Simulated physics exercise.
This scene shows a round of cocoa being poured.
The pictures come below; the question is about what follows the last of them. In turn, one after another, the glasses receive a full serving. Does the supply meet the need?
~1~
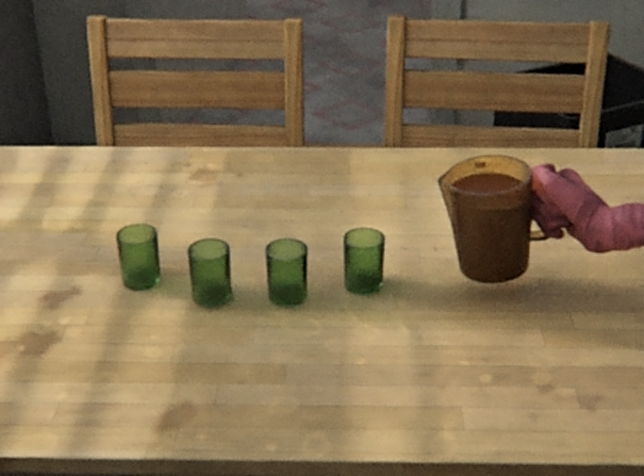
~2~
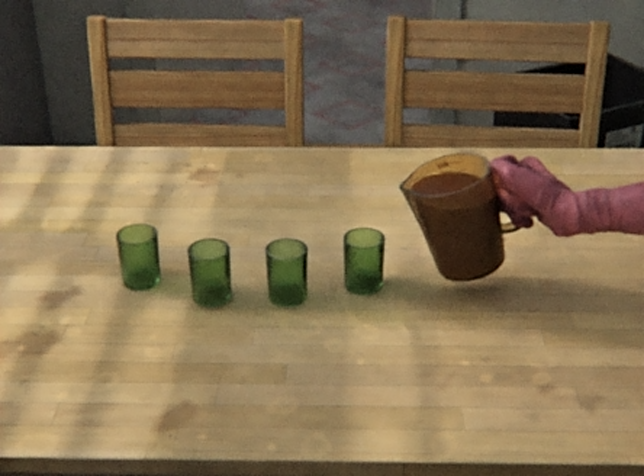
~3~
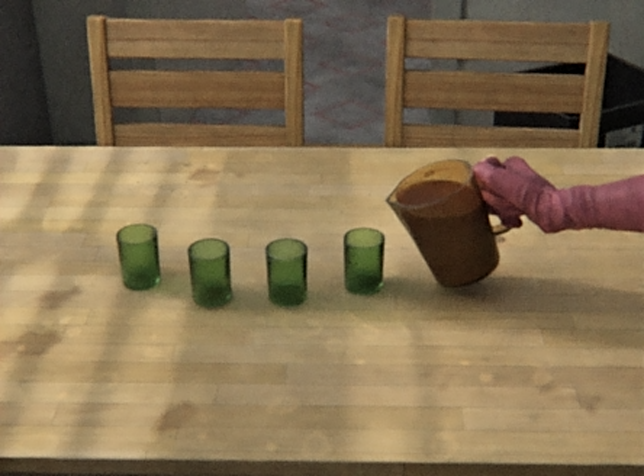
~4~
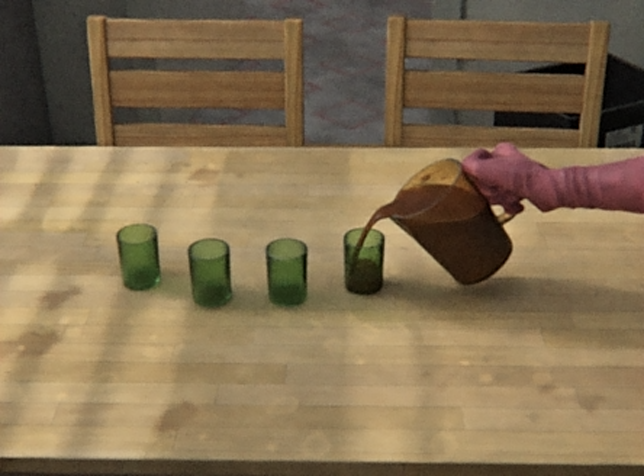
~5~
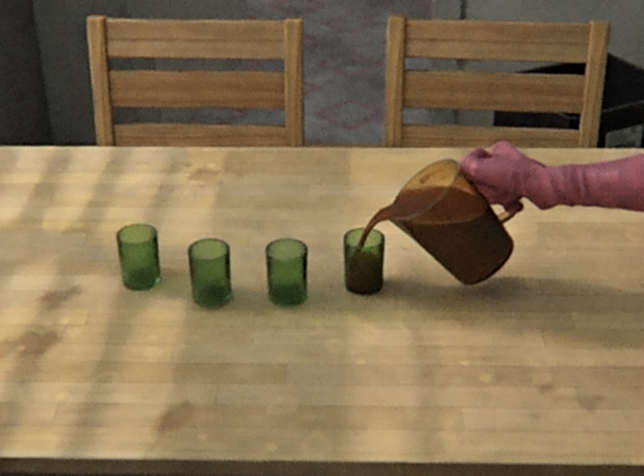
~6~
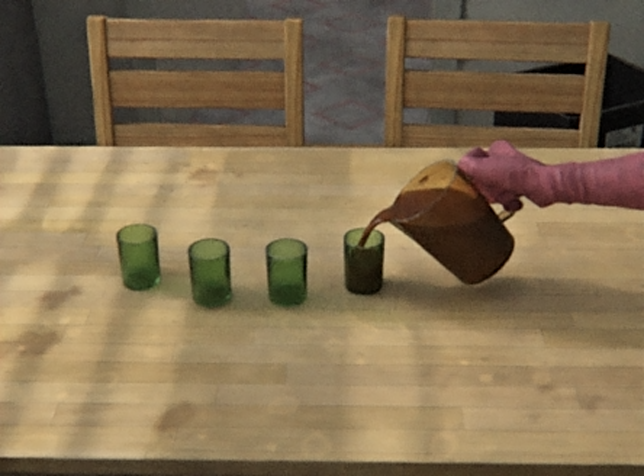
It will be sufficient, I'd bet.
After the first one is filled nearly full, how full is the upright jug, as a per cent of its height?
Near 70 in a hundred.
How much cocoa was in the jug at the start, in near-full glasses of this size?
Close to 7.0 of them, I think.
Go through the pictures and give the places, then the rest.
The jug is picked up; jug (491, 219) about three quarters full; four glasses, the last at (139, 255), in the first picture.
The jug leans over the first small glass; jug about three quarters full, surface at (452, 189); the first is empty, in the second picture.
The jug leans over the first small glass; jug (449, 224) tipped 25° with all of its load; four glasses, the last at (139, 255), in the third picture.
The cocoa is flowing; jug (454, 223) tipped 35° with nearly all of its load; the first is about a quarter full, in the fourth picture.
The cocoa is flowing; jug (454, 223) tipped 40° with nearly all of its load; four glasses, the last at (139, 255), in the fifth picture.
The cocoa is flowing; jug (455, 224) tipped 40° with nearly all of its load; the first is about half full, in the sixth picture.
Next, the first is about three quarters full.
After that, the first is done and the jug has nearly all of its load.
Finally, all four are full and about half of the cocoa is over.
